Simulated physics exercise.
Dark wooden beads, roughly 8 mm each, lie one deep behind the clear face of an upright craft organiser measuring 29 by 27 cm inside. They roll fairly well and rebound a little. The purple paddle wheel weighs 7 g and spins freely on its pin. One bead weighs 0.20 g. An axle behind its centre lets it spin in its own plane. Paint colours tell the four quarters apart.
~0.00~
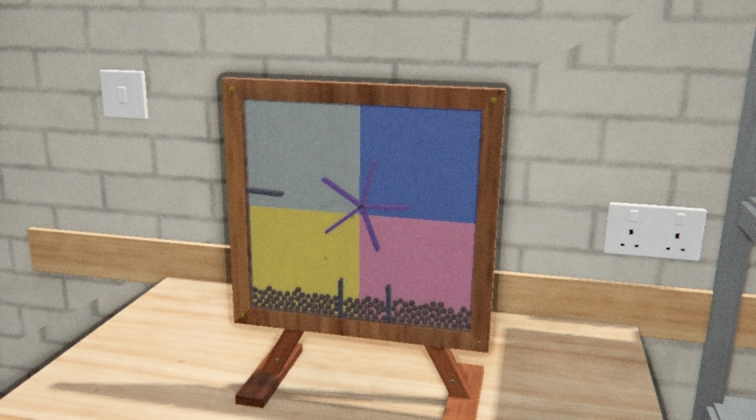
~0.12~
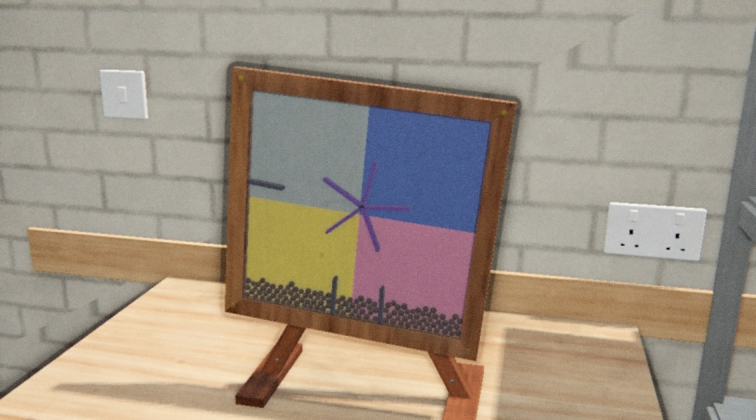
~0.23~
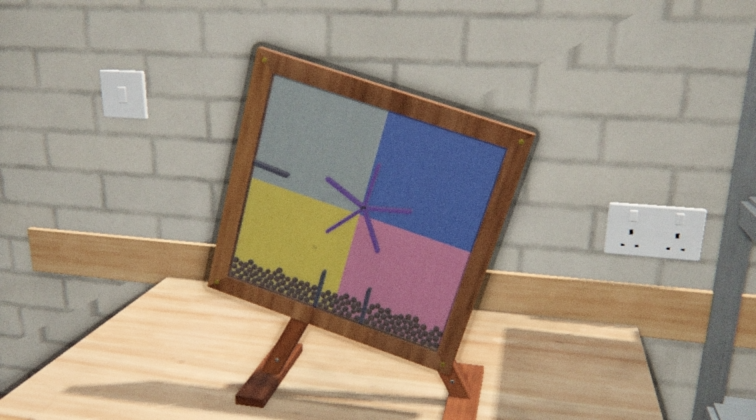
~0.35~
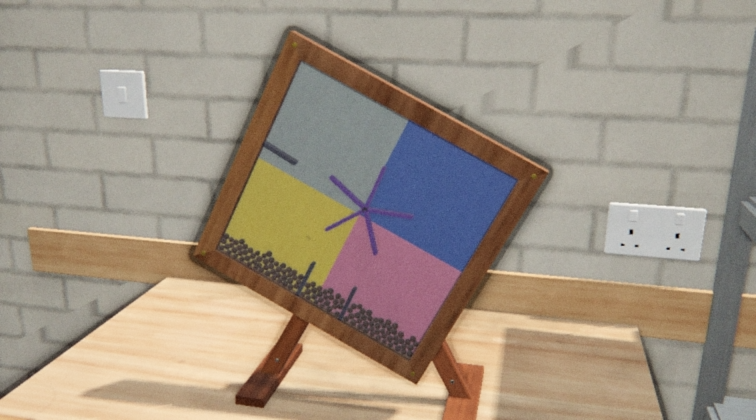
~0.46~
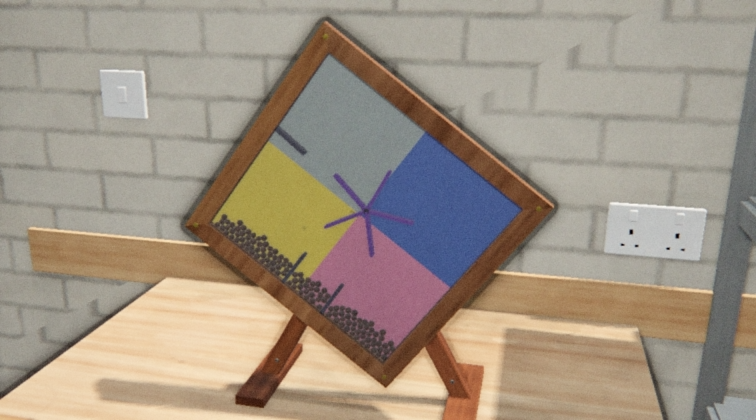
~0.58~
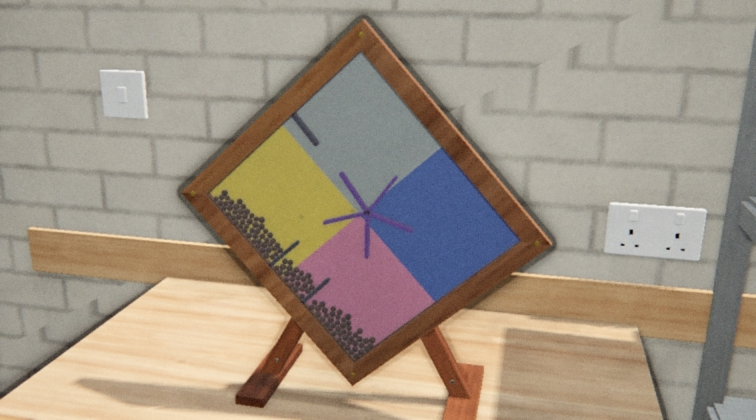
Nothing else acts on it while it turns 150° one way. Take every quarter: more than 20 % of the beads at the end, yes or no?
Pink no, blue yes, yellow no, grey no.
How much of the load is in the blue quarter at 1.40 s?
Some 35 per cent.
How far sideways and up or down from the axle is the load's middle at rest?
About 5 cm left and 13 cm below.
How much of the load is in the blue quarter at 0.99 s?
About 0 per cent.
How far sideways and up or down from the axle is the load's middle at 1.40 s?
About 7 cm left and 6 cm below.
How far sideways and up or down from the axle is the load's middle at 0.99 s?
Some 11 cm left and 3 cm below.
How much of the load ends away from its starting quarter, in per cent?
About 100 per cent.
After 0.99 s, it stands 86° clockwise; the beads' middle is 11 cm left of and 3 cm below the centre; pink 55 %, yellow 45 %.
After 1.40 s, it stands 124° clockwise; the beads' middle is 7 cm left of and 6 cm below the centre; pink 50 %, blue 35 %, yellow 10 %.
After 1.75 s, it stands 150° clockwise; the beads' middle is 5 cm left of and 13 cm below the centre; pink 5 %, blue 95 %.
At rest by 3.9 s, it stands 150° clockwise; pink 0 %, blue 100 %, yellow 0 %, grey 0 %.
